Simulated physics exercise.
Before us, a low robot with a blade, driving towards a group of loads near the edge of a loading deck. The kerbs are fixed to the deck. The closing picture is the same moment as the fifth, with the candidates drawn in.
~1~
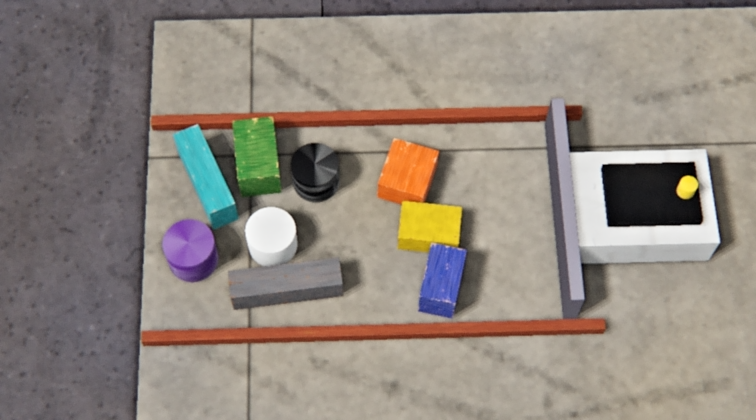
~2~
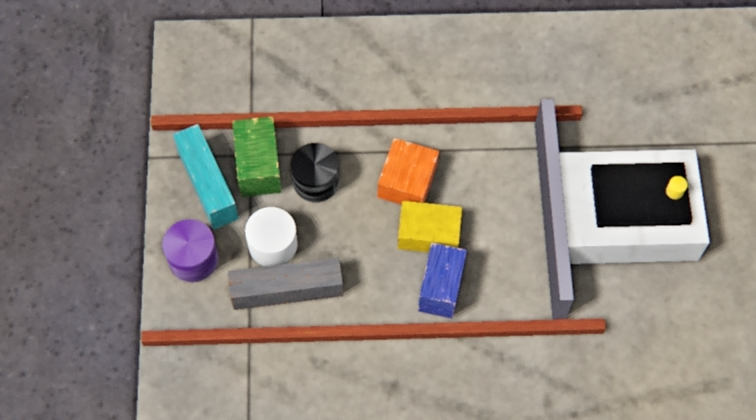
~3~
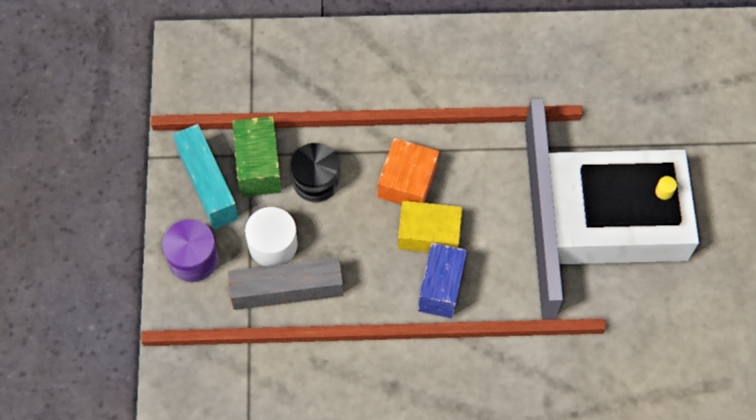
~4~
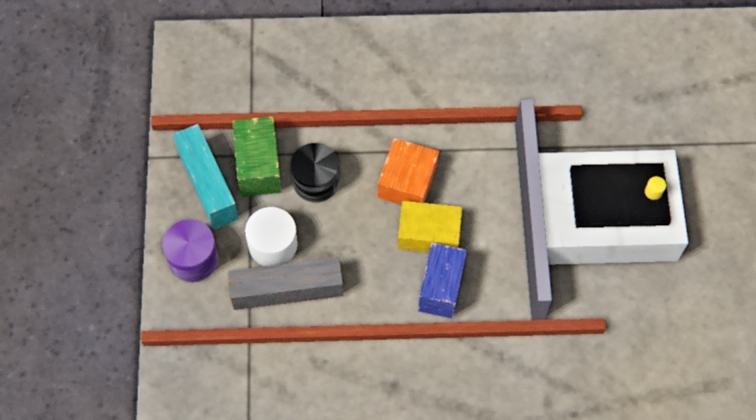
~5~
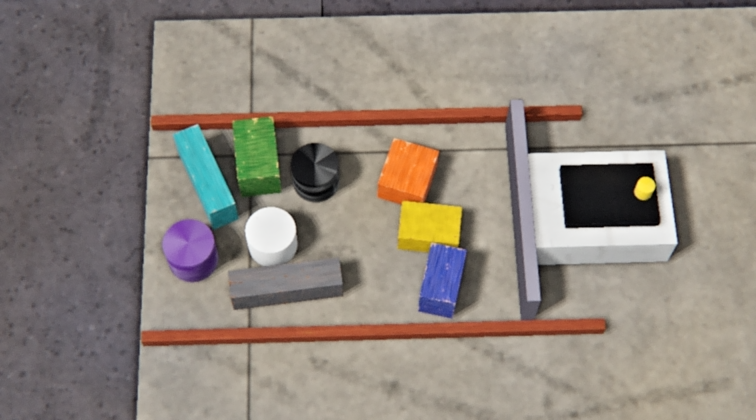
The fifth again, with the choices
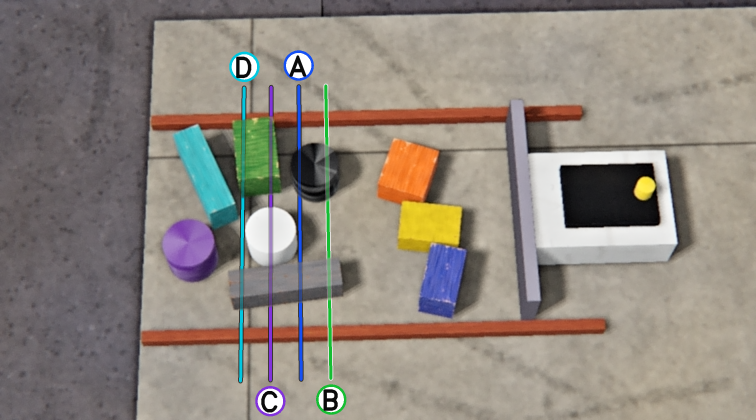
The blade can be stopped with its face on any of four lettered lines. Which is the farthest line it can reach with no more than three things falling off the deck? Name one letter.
Line D.
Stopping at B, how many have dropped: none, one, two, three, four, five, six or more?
In all, none.
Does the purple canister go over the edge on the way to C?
By then, yes.
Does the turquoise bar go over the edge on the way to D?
Yes.
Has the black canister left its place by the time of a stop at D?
Yes.
On the marked copy, A at (300, 226); B at (328, 225); C at (271, 226); D at (242, 227).
Taking D. A third of the way, robot (501, 197); blue crate (400, 283); orange crate (390, 178).
Two thirds of the way, robot (398, 200); turquoise bar (165, 182); purple canister (181, 252).
When it is over, robot (322, 202); turquoise bar over the edge; purple canister over the edge; three fallen.
As for the rest, A is within the limit but short; B is within the limit but short; C is within the limit but short.
